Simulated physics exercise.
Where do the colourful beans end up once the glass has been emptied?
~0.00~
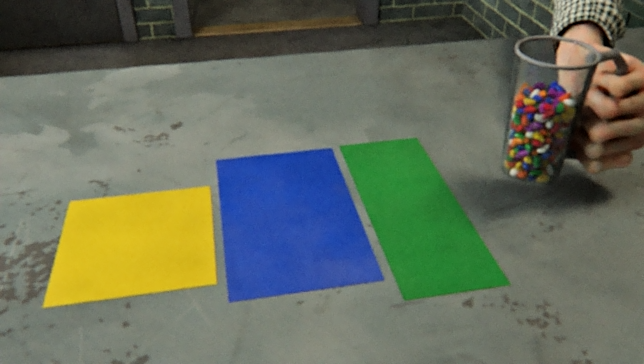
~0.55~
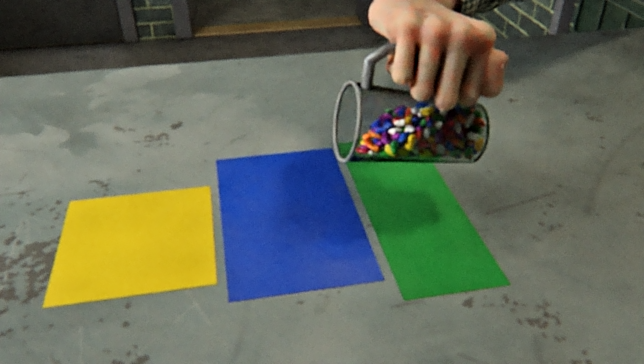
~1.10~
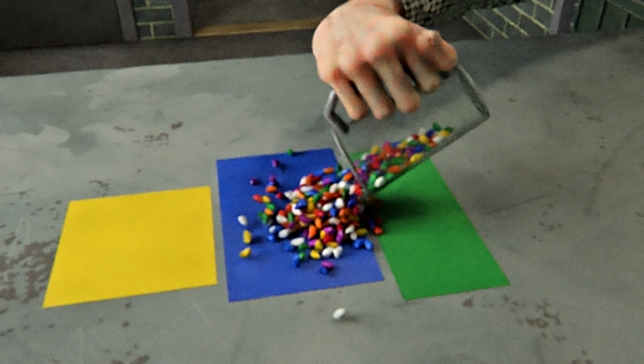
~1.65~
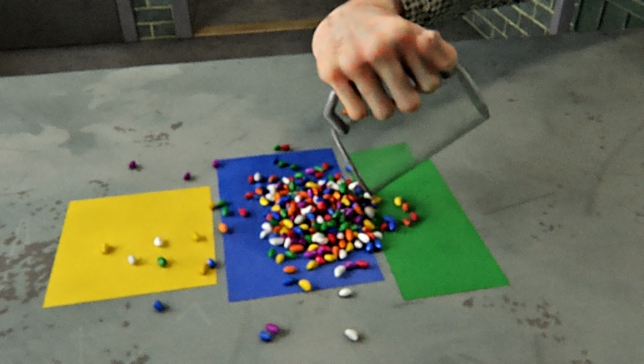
Most of them end up on the blue mat. Only small shares land on the green mat, on the yellow mat and on the bare table.
A hand tips a glass of colourful beans, emptying it mostly onto the blue mat.
